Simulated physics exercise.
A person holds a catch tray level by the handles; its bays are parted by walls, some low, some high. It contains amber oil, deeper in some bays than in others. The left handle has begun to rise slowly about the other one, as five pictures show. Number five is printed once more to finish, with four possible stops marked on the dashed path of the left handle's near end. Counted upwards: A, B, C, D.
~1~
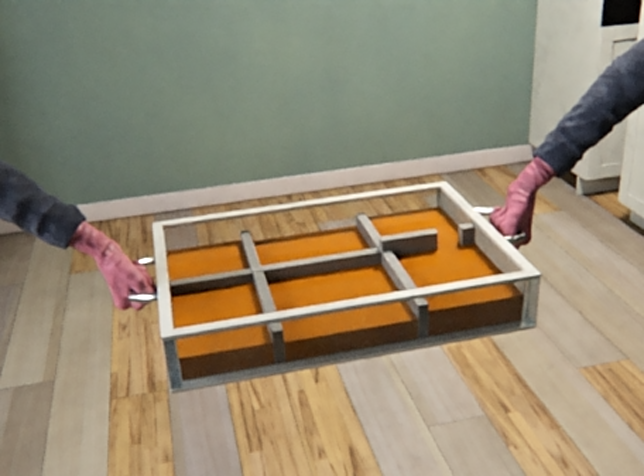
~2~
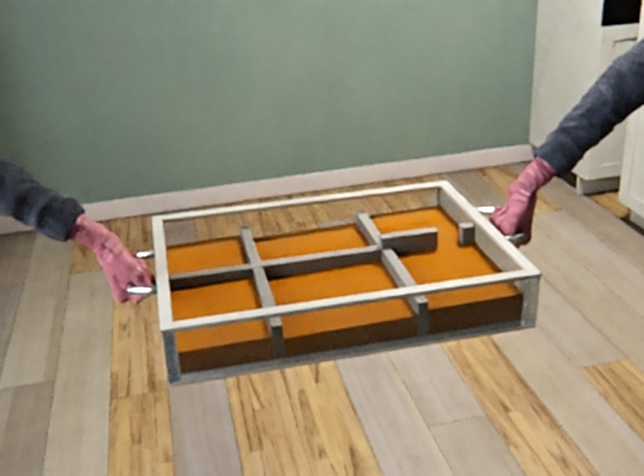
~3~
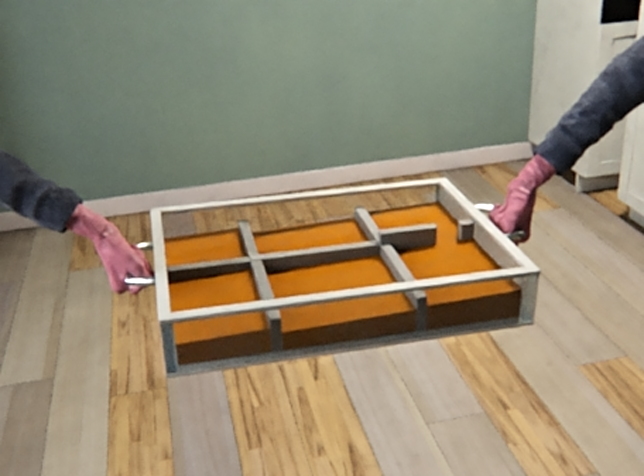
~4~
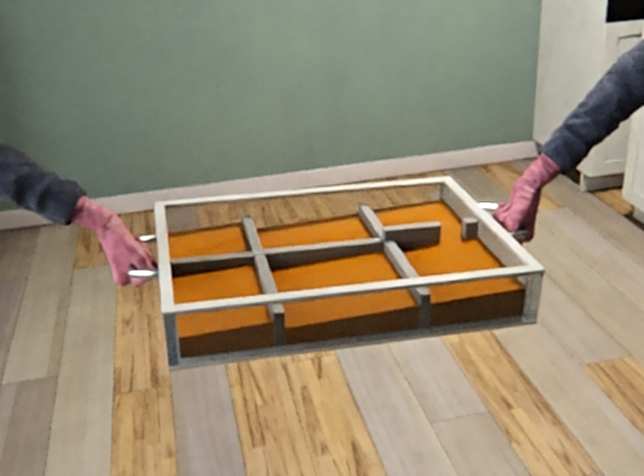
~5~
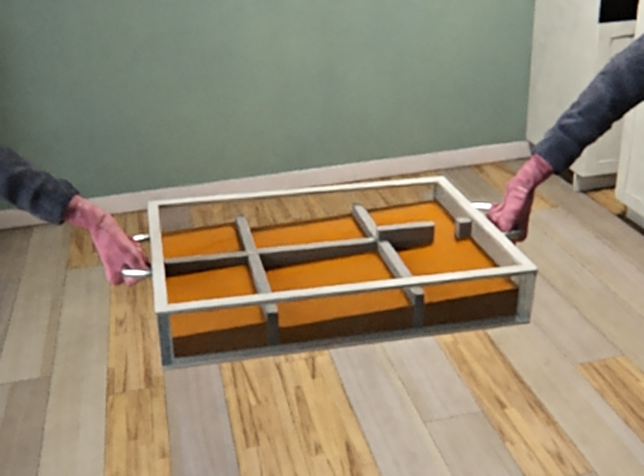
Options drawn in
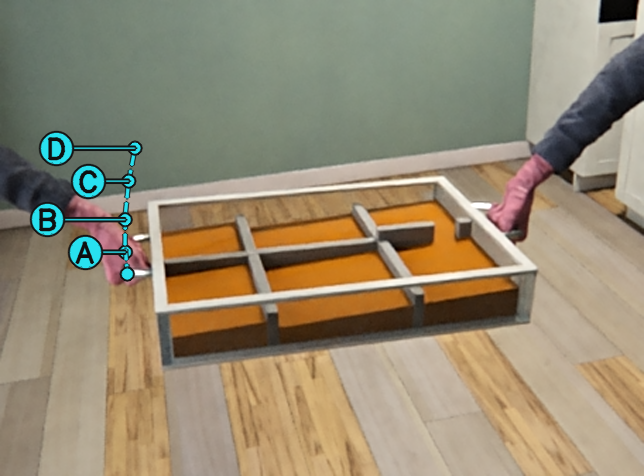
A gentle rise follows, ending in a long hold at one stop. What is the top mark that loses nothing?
The answer is mark C.
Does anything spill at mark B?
No.
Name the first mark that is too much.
Mark D.
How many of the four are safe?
Three of the four.
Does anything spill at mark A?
No, not at all.
In cyan, A at (125, 252); B at (125, 219); C at (128, 181); D at (134, 148).
If A is chosen, nothing spills; the front middle bay holds the most.
If B is chosen, nothing spills; the front middle bay holds the most.
If C is chosen, nothing spills; the front right bay holds the most.
If D is chosen, about 8 % goes over the rim.
